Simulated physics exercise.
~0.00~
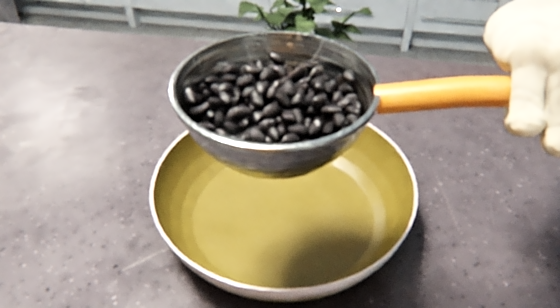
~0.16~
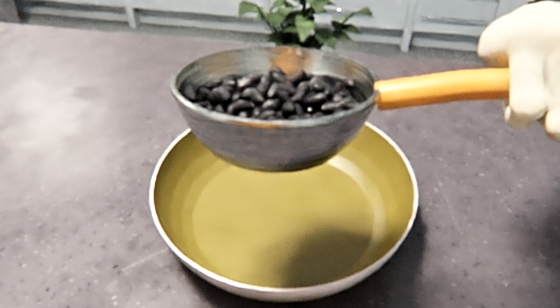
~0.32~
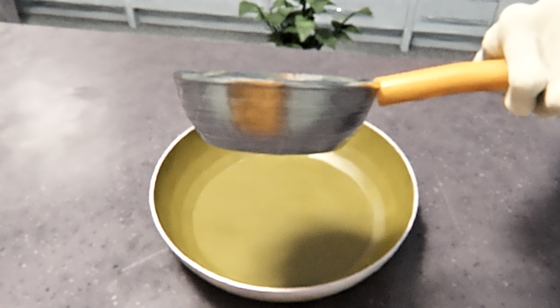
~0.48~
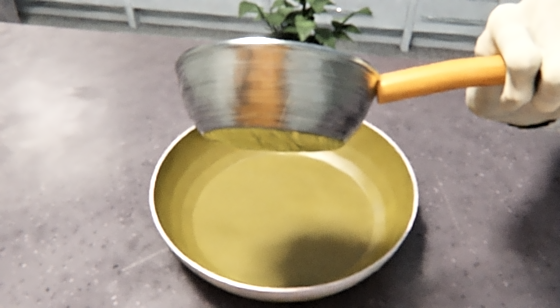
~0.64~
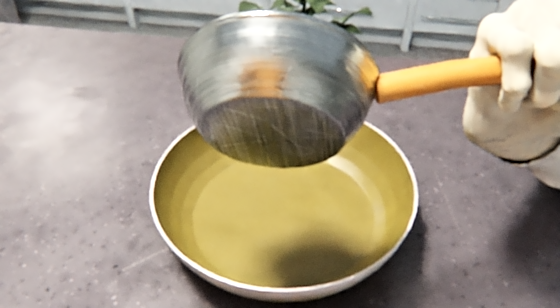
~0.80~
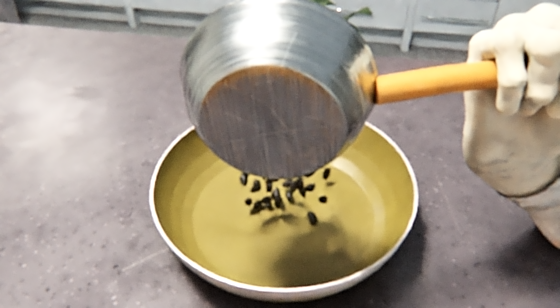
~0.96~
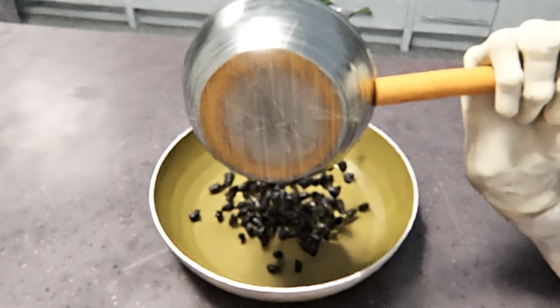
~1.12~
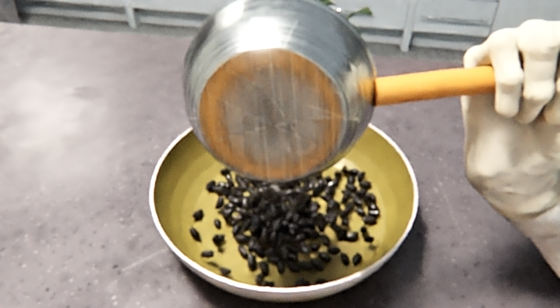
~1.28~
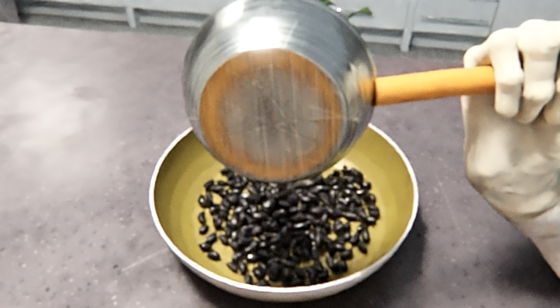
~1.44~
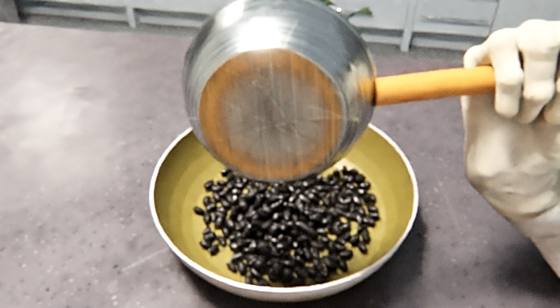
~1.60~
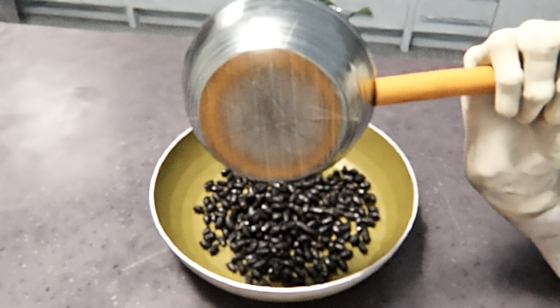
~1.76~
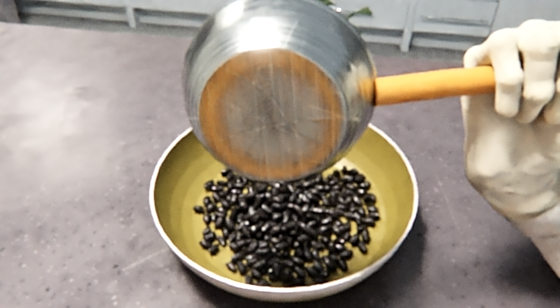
Black beans tumbling from a metal ladle as a pale hand tips it by its orange handle, settling in a pan below.
